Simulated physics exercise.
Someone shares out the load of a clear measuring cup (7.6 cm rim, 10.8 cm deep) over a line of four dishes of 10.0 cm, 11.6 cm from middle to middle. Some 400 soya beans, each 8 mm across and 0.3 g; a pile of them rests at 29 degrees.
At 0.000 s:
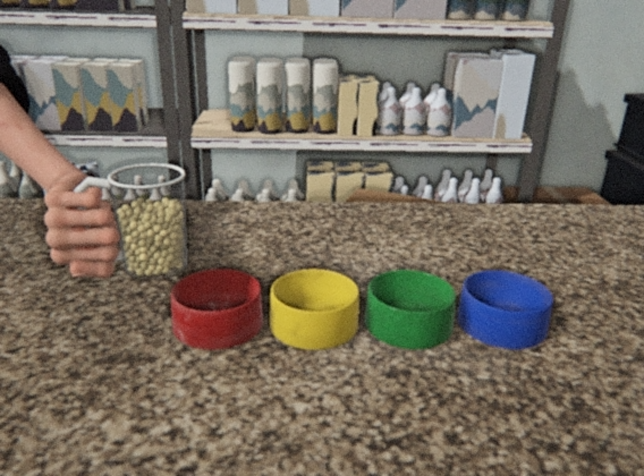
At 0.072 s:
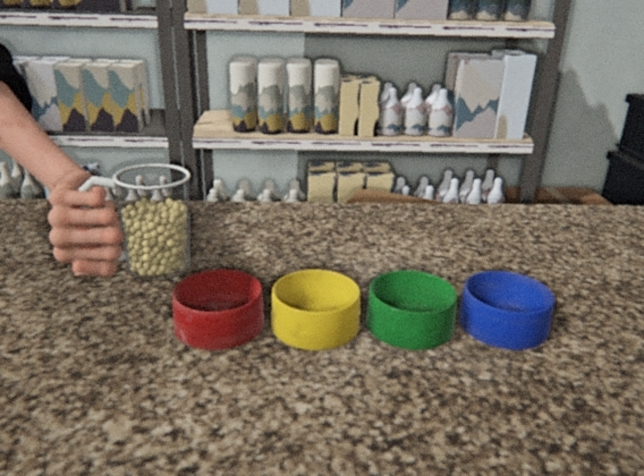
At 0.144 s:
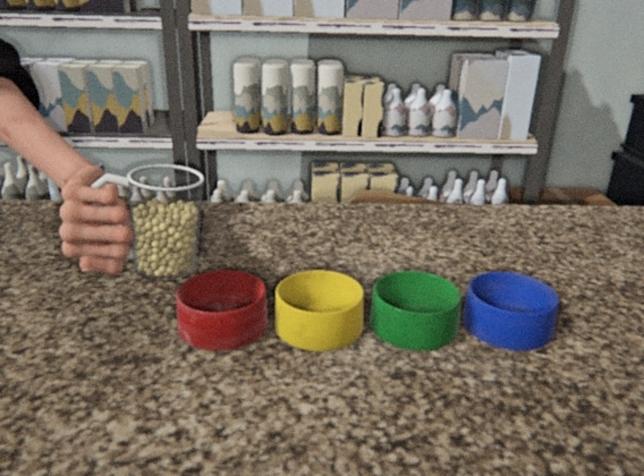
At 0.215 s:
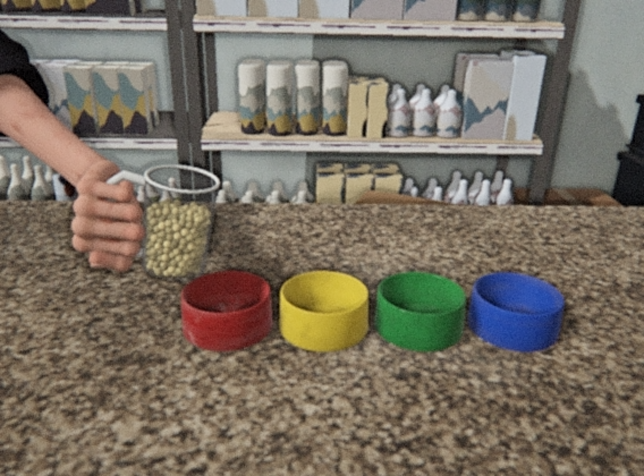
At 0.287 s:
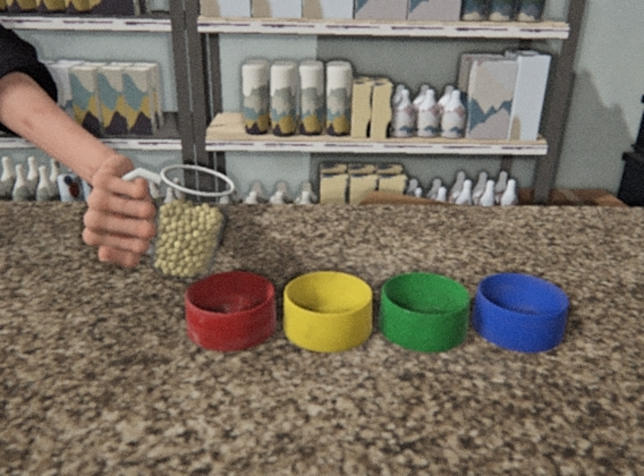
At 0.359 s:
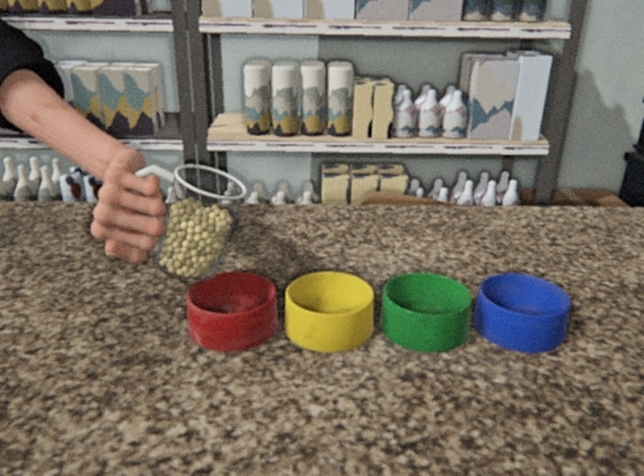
A hand moves a clear cup of pale beans rightward, tilting it near four coloured dishes.
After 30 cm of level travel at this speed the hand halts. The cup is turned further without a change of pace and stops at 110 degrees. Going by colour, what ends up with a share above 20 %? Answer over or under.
Red under, blue under, green over, yellow under, counter under.
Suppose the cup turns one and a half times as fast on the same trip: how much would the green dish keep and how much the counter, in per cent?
Green 30; counter 20.
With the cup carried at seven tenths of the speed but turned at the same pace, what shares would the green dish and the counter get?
Then: Green 20; counter 30.
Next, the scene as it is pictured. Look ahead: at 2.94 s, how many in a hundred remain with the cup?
About 0 per cent.
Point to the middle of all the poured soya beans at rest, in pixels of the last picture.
Near (433, 313).
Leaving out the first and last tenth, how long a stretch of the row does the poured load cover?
Some 7 cm.
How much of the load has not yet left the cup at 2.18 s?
Roughly 20 per cent.
After 1.45 s, tilt 89 degrees; cup holds 100 %.
Then, at 2.18 s, tilt 110 degrees; cup holds 20 %, green 70 %.
After 2.94 s, tilt 110 degrees; cup holds 0 %, green 85 %.
In the end, at 3.3 s, red 0 %, blue 0 %, green 85 %, yellow 0 %, counter 10 %.
